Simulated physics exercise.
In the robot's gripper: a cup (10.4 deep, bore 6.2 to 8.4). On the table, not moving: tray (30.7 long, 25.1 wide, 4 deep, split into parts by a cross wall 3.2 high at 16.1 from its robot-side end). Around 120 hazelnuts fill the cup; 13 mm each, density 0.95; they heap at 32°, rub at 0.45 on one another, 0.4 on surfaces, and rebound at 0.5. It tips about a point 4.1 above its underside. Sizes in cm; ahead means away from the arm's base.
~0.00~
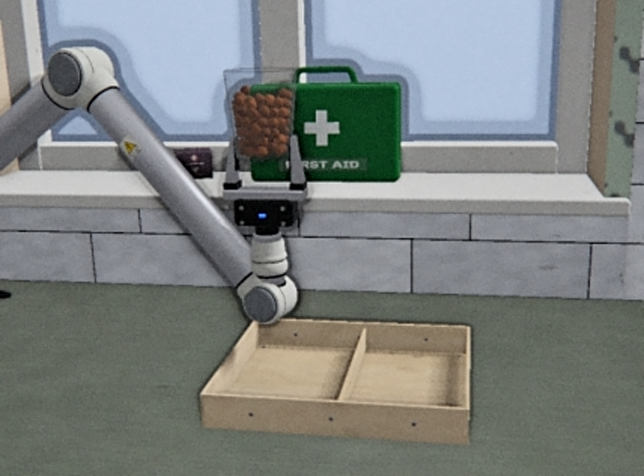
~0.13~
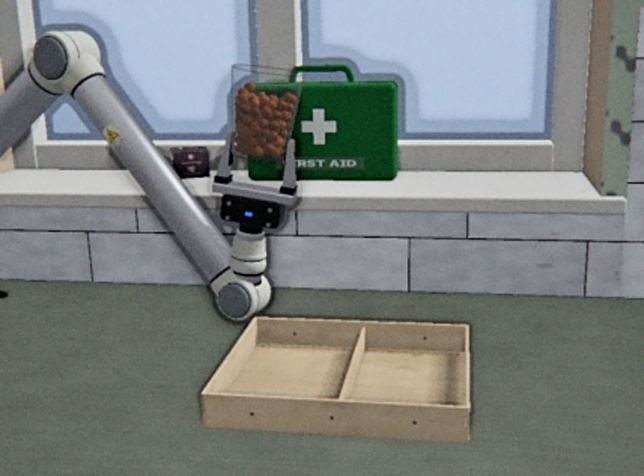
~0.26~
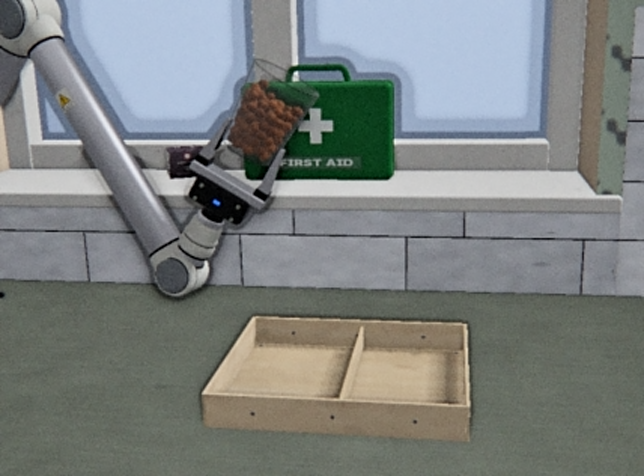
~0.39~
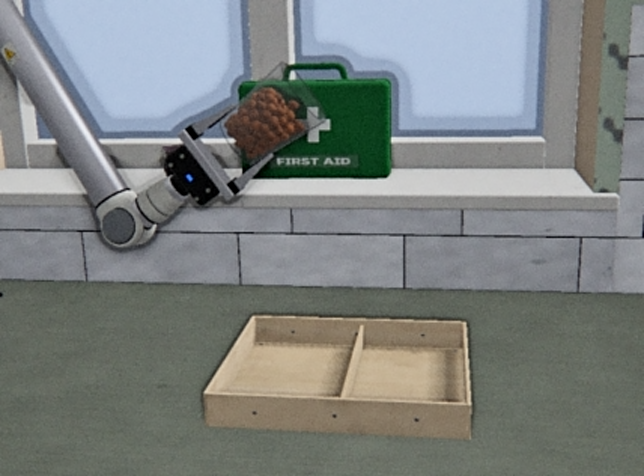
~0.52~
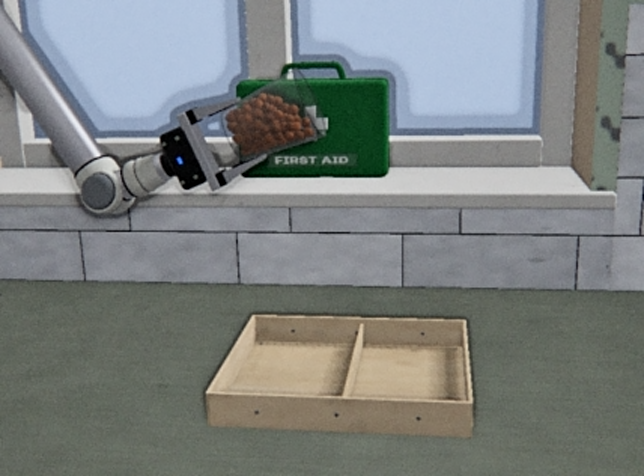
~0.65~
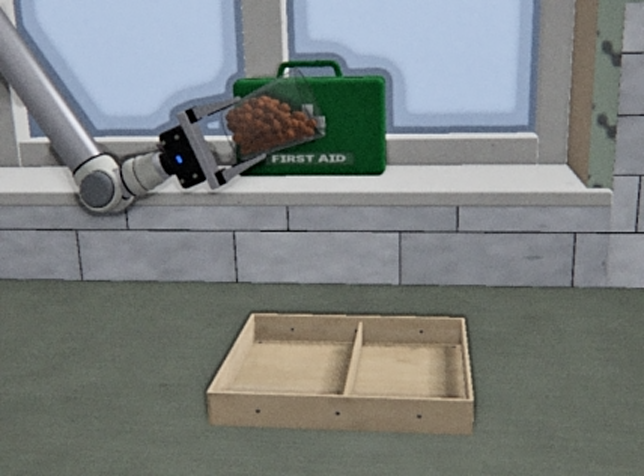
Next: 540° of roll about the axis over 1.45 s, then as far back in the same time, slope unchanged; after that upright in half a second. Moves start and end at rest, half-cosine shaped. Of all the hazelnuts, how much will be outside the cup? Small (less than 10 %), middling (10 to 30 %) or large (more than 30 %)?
Outside the cup the share is middling, 10 to 30 %.
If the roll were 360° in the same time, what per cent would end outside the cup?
It would be near 15 per cent.
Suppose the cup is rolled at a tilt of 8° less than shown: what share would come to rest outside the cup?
It would be near 0 per cent.
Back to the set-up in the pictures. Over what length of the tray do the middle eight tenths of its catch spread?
About 12 cm.
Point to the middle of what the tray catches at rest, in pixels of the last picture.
At about (397, 369).
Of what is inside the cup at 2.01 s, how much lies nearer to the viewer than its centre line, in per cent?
Some 40 per cent.
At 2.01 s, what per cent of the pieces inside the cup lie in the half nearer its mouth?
Roughly 35 per cent.
After 2.01 s, tipped 68°, highest piece 37 above the table; 112 in the cup, 8 in the far-side part, 1 in the robot-side part, 3 in flight or on a rim.
After 3.37 s, tipped 68°, highest piece 38 above the table; 104 in the cup, 17 in the far-side part, 1 in the robot-side part, 2 in flight or on a rim.
After 4.25 s, upright, highest piece 40 above the table; 100 in the cup, 22 in the far-side part, 1 in the robot-side part, 1 on the table or floor.
After 4.95 s, upright, highest piece 40 above the table; 100 in the cup, 22 in the far-side part, 1 in the robot-side part, 1 on the table or floor.
In the end, 100 in the cup, 22 in the far-side part, 1 in the robot-side part, 1 on the table or floor. That is 19 % outside the cup.
